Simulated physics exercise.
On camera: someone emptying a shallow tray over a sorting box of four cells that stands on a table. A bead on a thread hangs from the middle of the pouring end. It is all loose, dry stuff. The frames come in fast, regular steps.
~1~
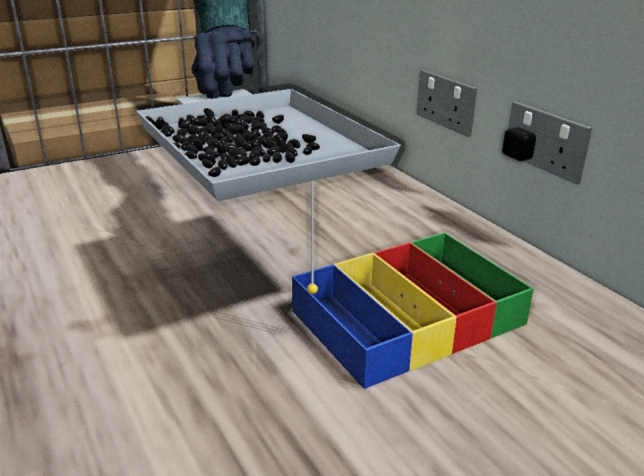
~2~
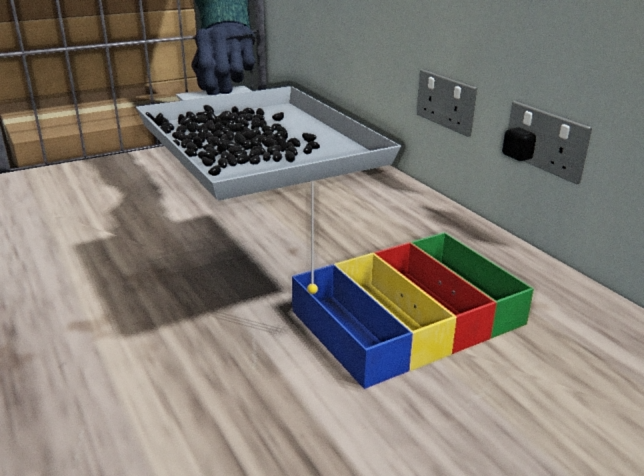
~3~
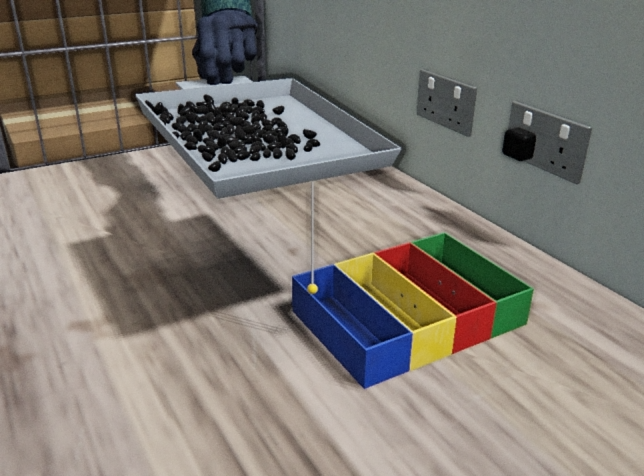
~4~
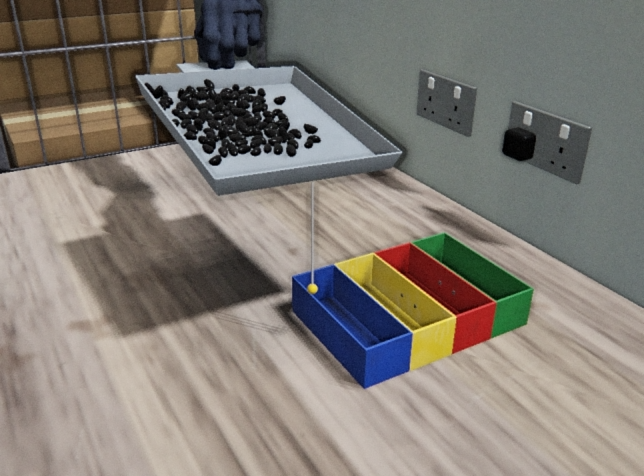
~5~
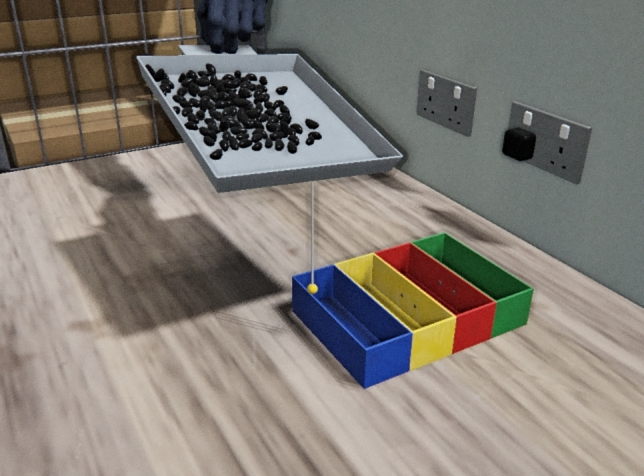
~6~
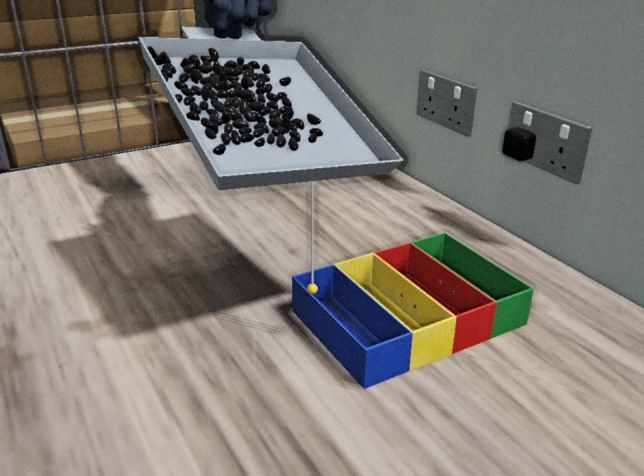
A gloved hand raises the back of a gray tray of black beans above a four-colored box.
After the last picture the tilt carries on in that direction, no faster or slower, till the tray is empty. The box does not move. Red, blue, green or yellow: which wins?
Fullest: The yellow cell.
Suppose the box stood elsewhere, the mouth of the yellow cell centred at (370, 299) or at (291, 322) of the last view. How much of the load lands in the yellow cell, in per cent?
Near 40 % and 0 %.
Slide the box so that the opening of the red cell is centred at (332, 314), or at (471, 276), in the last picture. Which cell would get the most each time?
First the cell in green, then that blue cell.
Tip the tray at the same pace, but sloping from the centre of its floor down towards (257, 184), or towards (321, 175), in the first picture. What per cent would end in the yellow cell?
First some 0, then 30 per cent.
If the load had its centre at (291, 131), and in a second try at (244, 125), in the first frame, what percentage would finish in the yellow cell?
Roughly 60 per cent, and 60 per cent.
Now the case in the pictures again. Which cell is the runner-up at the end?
It is blue.
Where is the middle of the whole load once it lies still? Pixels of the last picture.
Around (394, 330).
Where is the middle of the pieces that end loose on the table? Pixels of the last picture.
Roughly at (330, 396).
Soon after the last picture, tray tipped steeply; nearly all on the tray; a stray few falling or outside the box.
A little later, tray tipped right over; about two thirds on the tray; a small part in the yellow cell; a small part in the blue cell; a stray few in the red cell; about a quarter falling or outside the box.
Later still, tray tipped past a quarter turn; about half in the yellow cell; about a third in the blue cell; a small part in the red cell; a small part falling or outside the box.
At rest, tray tipped past a quarter turn; about half in the yellow cell; about a third in the blue cell; a small part in the red cell; none in the green cell; a small part outside the box.
